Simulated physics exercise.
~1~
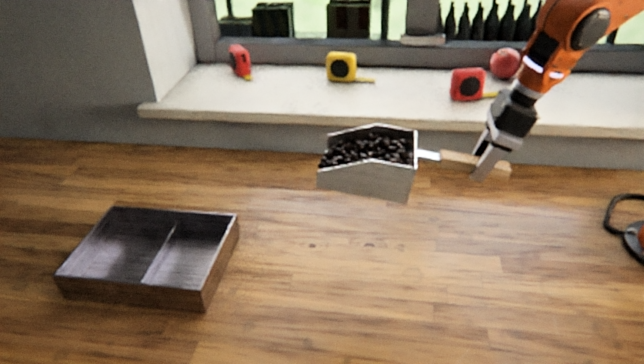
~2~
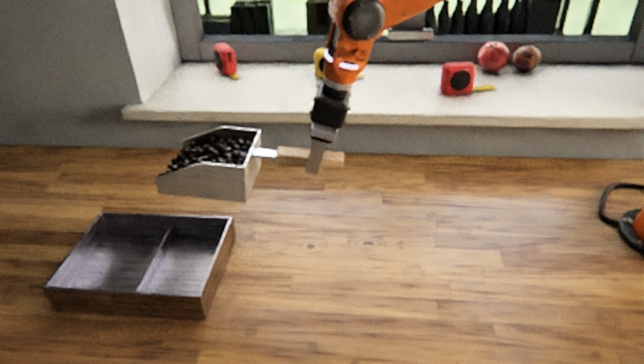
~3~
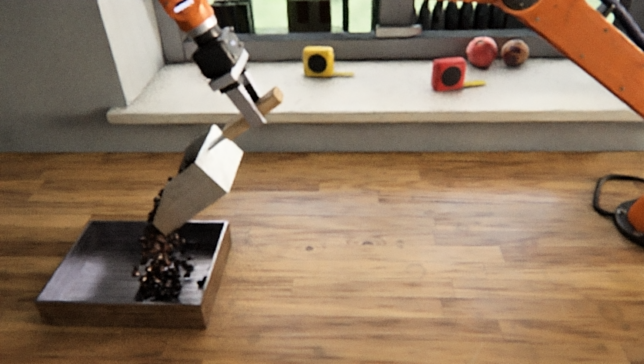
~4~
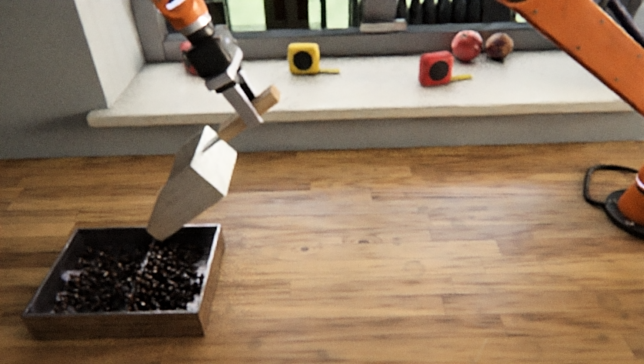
On a wooden counter beneath a window, an orange robot arm carried a pale scoop of dark beans left to a shallow divided box, tipped it and poured them in, leaving beans spread across the box and the scoop still tilted above.
